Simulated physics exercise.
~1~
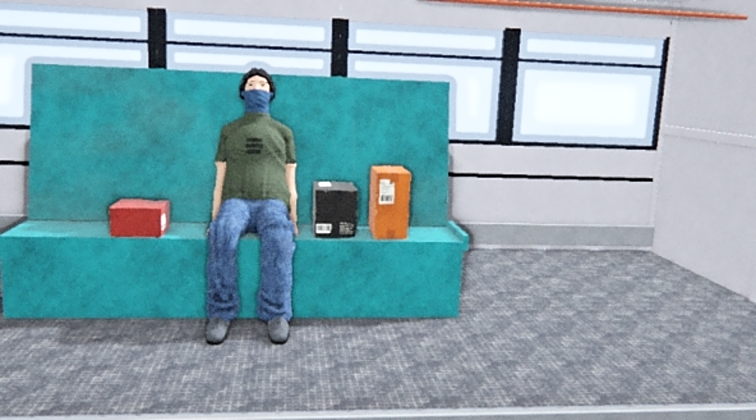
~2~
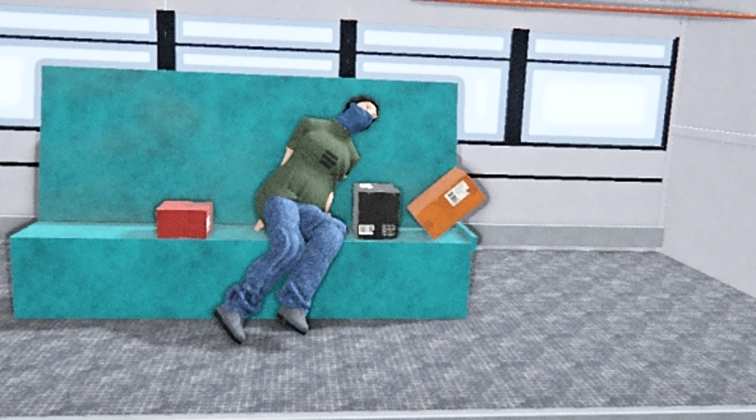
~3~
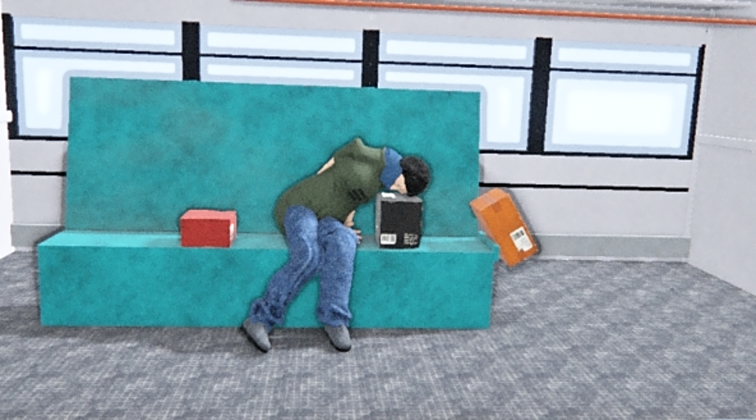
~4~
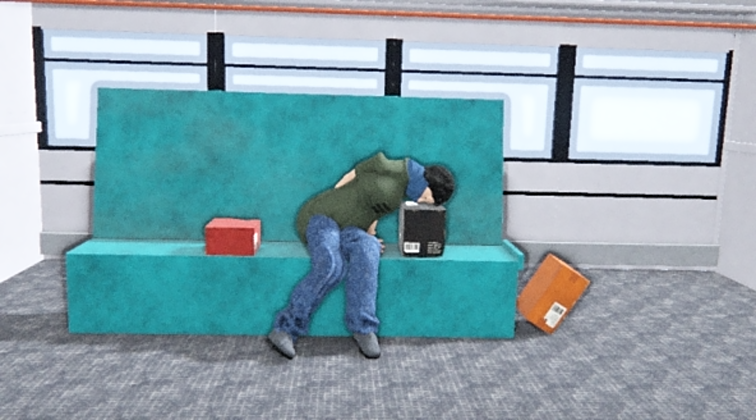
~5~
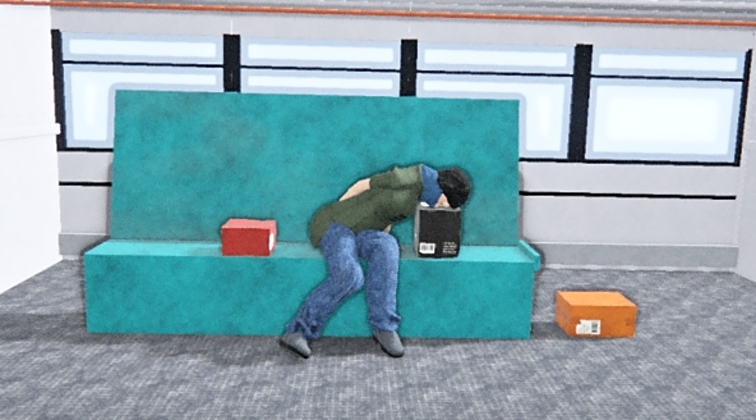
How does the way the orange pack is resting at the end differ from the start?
At the start the orange pack stands upright on the bench, but at the end it lies on its side on the floor.
